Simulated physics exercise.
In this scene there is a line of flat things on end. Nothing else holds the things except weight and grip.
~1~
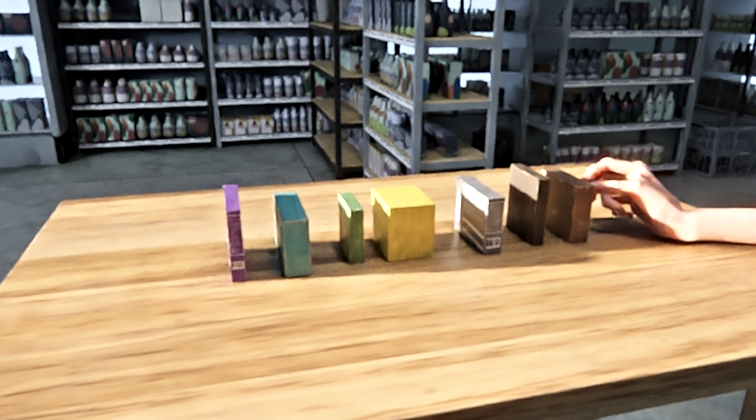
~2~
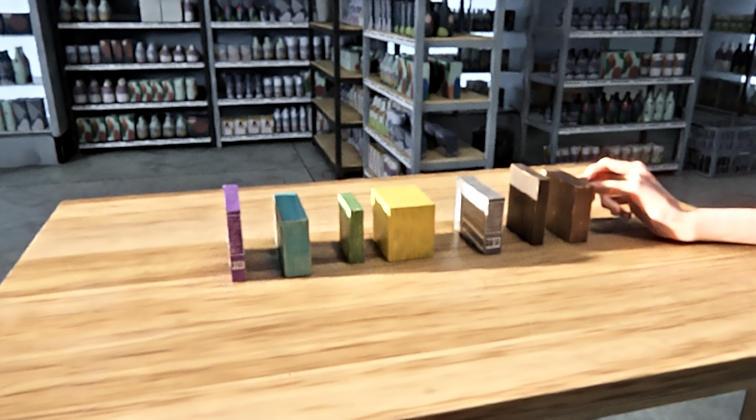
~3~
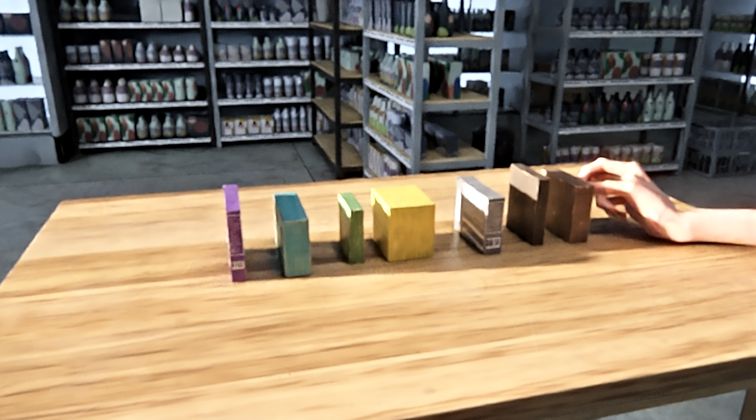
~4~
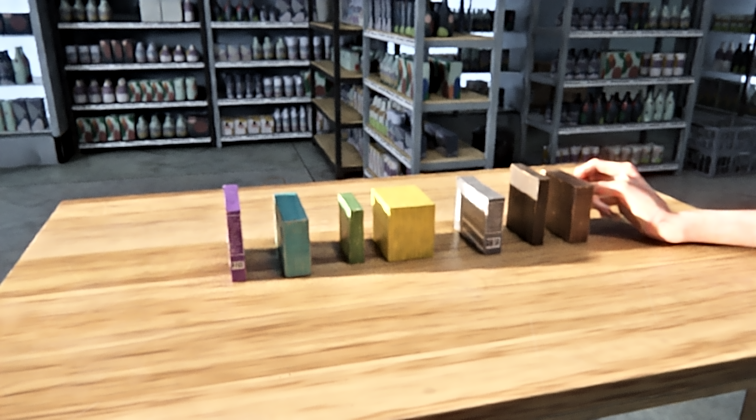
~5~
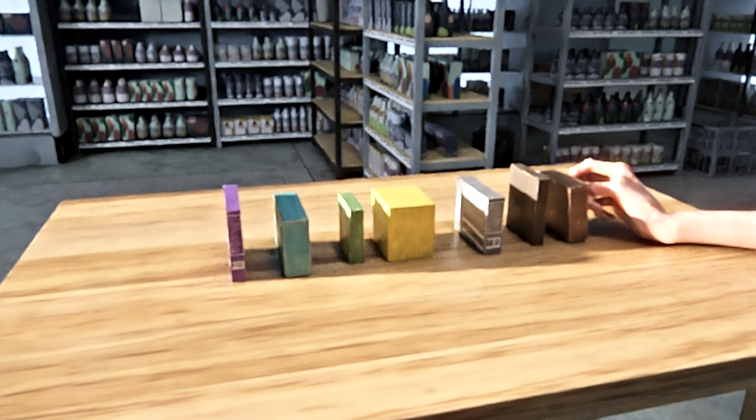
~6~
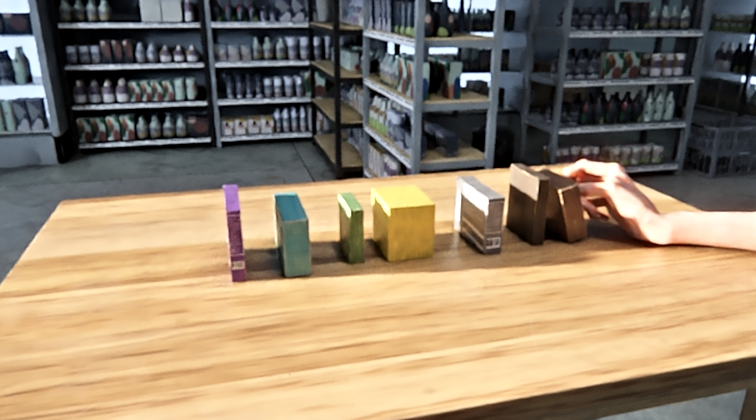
In a store or stockroom lined with shelves of bottles, a wooden table is seen from slightly above by a still camera. Upright flat blocks stand in a spaced row, purple, turquoise, green, yellow, grey, dark brown and brown from left to right. A hand at the right edges leftward against the end brown block, which then leans left toward its dark neighbour while the others stay still.
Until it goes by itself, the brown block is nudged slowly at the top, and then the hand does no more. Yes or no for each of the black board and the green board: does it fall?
Black board - yes; green board - no.
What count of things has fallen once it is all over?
Total count - 3.
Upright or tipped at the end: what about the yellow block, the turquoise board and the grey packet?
Result - yellow block up, turquoise board up, grey packet down.
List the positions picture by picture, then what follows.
In the first picture, black board (527, 204); green board (351, 227).
In the second picture, grey packet (478, 214); turquoise board (292, 233).
In the third picture, yellow block (402, 222); grey packet (478, 214).
In the fourth picture, turquoise board (292, 233); yellow block (402, 222).
In the fifth picture, brown block 8° over; grey packet (478, 214); turquoise board (292, 233).
In the sixth picture, brown block 17° over; black board (527, 204); green board (351, 227).
Then, 0.20 s on from there, brown block 38° over; black board turned 13° from how it was put near (520, 204).
Then, 0.30 s on from there, brown block 57° over; black board turned 36° from how it was put near (505, 208); grey packet turned 7° from how it was put.
Then, 0.40 s on from there, brown block 71° over; black board turned 66° from how it was put near (491, 220); grey packet turned 59° from how it was put.
Then, 0.50 s on from there, brown block 71° over; black board turned 67° from how it was put near (491, 221); grey packet on its side.
In the end, toppled on the table, black board and grey packet; the other 3 unmoved. At the end, from the last picture's camera, black board near (491, 221), green board near (351, 227).
